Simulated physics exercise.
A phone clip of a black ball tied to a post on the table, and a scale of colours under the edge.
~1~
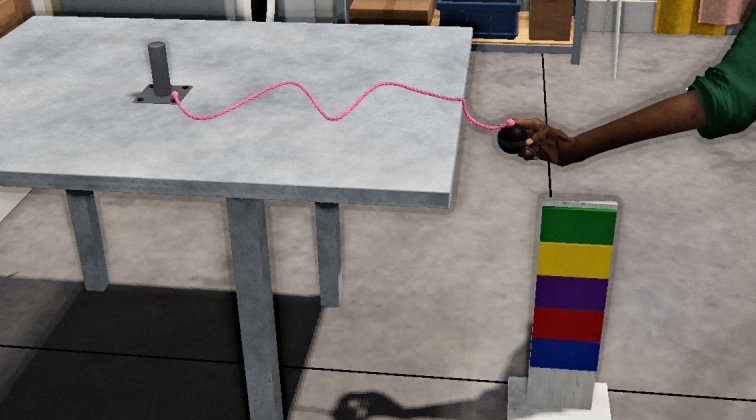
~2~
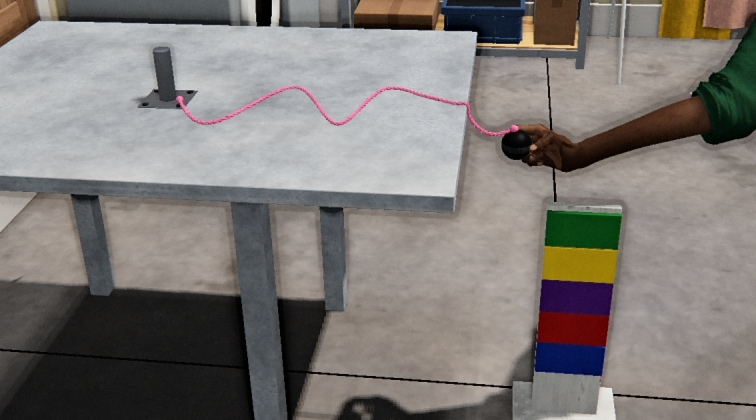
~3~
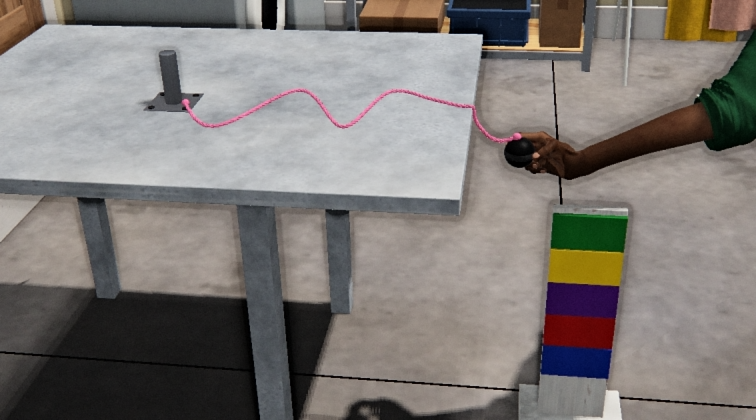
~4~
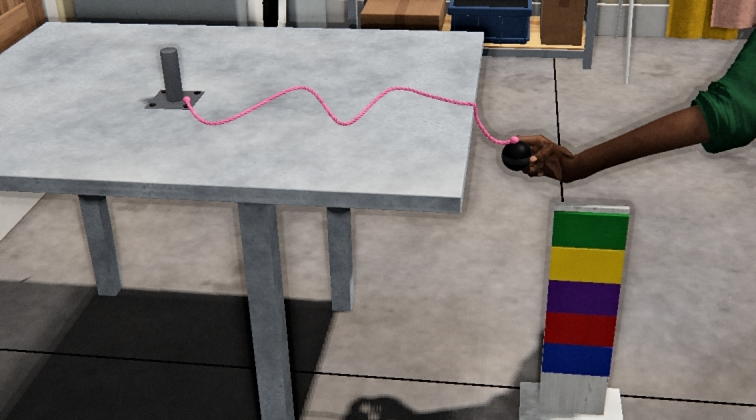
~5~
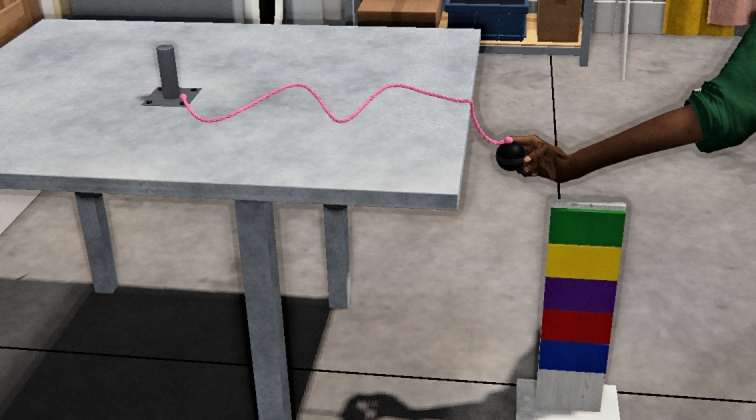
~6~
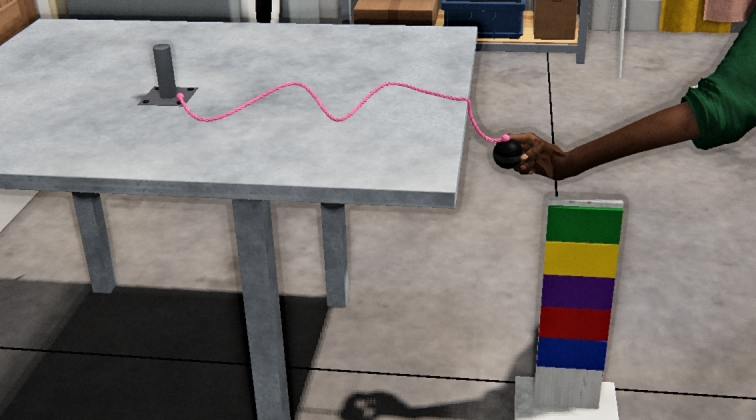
In a workshop with a concrete floor, the view looks slightly down on a grey metal table standing at the left. A pink cord runs in loose waves from a short dark post on the tabletop to a black ball that a hand in a green sleeve holds just past the right edge, above an upright board banded green, yellow, purple, red and blue. The camera sways slightly, and the hand lowers the ball a little and shifts it slightly left.
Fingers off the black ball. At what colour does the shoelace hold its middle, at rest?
Its centre hangs level with the blue band.
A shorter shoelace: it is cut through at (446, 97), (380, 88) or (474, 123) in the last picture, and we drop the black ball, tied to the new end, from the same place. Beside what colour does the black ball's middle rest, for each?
In that order: Purple; green; red.
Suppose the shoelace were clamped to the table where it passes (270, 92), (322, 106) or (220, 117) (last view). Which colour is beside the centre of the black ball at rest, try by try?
In that order: Purple; yellow; red.
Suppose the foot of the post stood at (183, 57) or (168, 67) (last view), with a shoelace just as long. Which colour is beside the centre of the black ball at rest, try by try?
Taking them in turn: Red; red.
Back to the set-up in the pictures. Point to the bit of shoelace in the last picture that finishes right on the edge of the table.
The one at (330, 116).
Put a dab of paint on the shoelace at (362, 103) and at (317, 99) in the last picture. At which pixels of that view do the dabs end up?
About (467, 164), and the other about (422, 102).
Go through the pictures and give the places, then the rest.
The first picture shows black ball (513, 139); green (578, 227); yellow (574, 261); purple (571, 294); red (568, 325); blue (565, 356).
The second picture shows black ball (517, 145); shoelace through (191, 118) (262, 99) (318, 105) (362, 107) (424, 96).
The third picture shows black ball (520, 152).
The fourth picture shows black ball (517, 156); shoelace through (198, 118) (269, 99) (324, 106) (368, 108) (431, 96).
The fifth picture shows black ball (511, 156).
The sixth picture shows black ball (508, 154); shoelace through (192, 115) (263, 96) (318, 101) (362, 103) (424, 92).
Soon after, ball near (444, 335); level with blue.
Then, ball near (471, 346); level with blue.
At rest, ball near (458, 346); level with blue. Its middle rests at the blue band.
